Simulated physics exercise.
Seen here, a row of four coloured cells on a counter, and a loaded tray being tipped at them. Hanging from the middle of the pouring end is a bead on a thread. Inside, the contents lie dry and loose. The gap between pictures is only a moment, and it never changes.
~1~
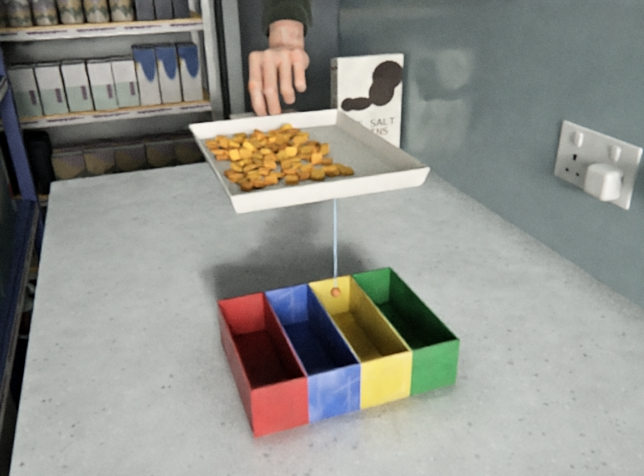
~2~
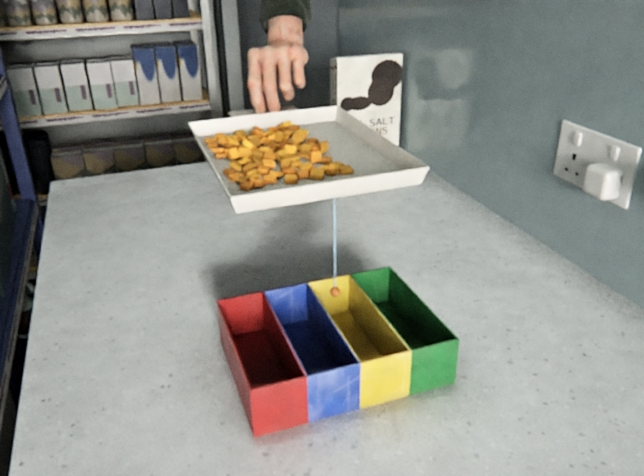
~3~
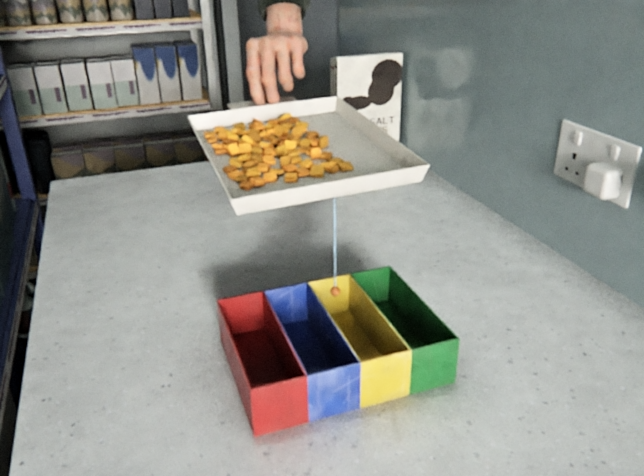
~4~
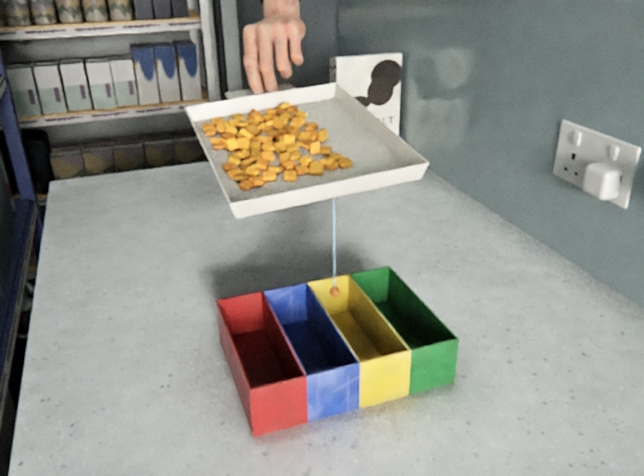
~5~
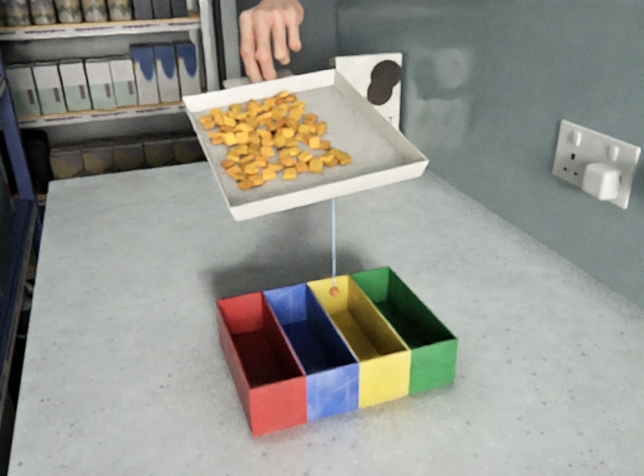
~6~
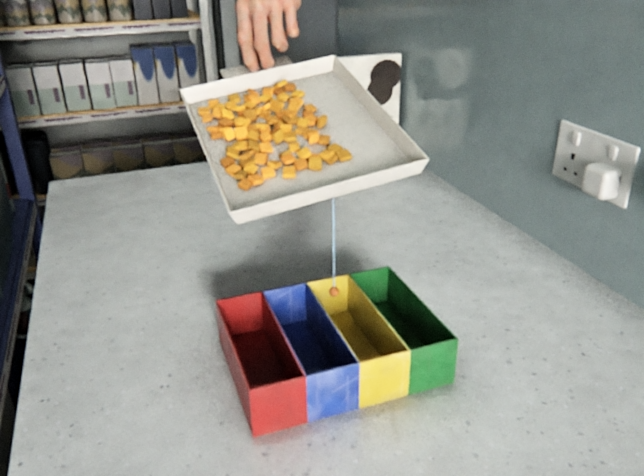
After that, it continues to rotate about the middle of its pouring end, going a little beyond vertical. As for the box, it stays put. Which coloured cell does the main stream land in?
The main stream lands in the red cell.
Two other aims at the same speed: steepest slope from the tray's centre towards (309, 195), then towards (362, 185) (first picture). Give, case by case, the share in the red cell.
First case about 50 percent; second case about 0 percent.
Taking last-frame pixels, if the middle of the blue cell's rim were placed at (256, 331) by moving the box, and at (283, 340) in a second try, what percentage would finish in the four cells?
Trial 1 near 100 %, trial 2 near 100 %.
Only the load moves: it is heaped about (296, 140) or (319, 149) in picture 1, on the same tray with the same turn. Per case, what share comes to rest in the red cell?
Estimates in order: 60 percent, 70 percent.
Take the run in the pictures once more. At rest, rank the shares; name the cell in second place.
I'd say blue takes second place.
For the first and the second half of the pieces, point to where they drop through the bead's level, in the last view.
About (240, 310), and after that about (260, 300).
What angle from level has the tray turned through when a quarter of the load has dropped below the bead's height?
It is at around 90 degrees.
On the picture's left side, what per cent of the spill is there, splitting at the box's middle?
I'd put it at close to 100 per cent.
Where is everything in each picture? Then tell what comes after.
In the first picture, corners of the pouring end (236, 194) and (422, 167), level; middle of the load (270, 156), small crackers; bead on its thread (336, 292); red cell (280, 403); blue cell (335, 389); yellow cell (386, 376); green cell (434, 363).
In the second picture, corners of the pouring end (235, 194) and (422, 166), level; middle of the load (267, 150).
In the third picture, corners of the pouring end (235, 196) and (422, 164), tipped barely, lowest at the left corner; middle of the load (267, 145).
In the fourth picture, corners of the pouring end (235, 200) and (421, 162), tipped a little, lowest at the left corner; middle of the load (265, 139).
In the fifth picture, corners of the pouring end (234, 204) and (421, 159), tipped a little, lowest at the left corner; middle of the load (264, 132).
In the sixth picture, corners of the pouring end (234, 208) and (421, 157), tipped clearly, lowest at the left corner; middle of the load (263, 126); red cell (279, 402); blue cell (333, 388); yellow cell (384, 375); green cell (433, 362).
Just after the last frame, tray tipped steeply; almost all on the tray; just a few in the blue cell; just a few falling or outside the box.
A moment on, tray tipped past a quarter turn; roughly a quarter on the tray; roughly half in the red cell; about a tenth in the blue cell; roughly a quarter falling or outside the box.
Further on, tray tipped past a quarter turn; the larger part in the red cell; about a tenth in the blue cell; about a tenth falling or outside the box.
When it is over, tray tipped past a quarter turn; the larger part in the red cell; about a tenth in the blue cell; not one in the yellow cell; not one in the green cell; about a tenth outside the box.
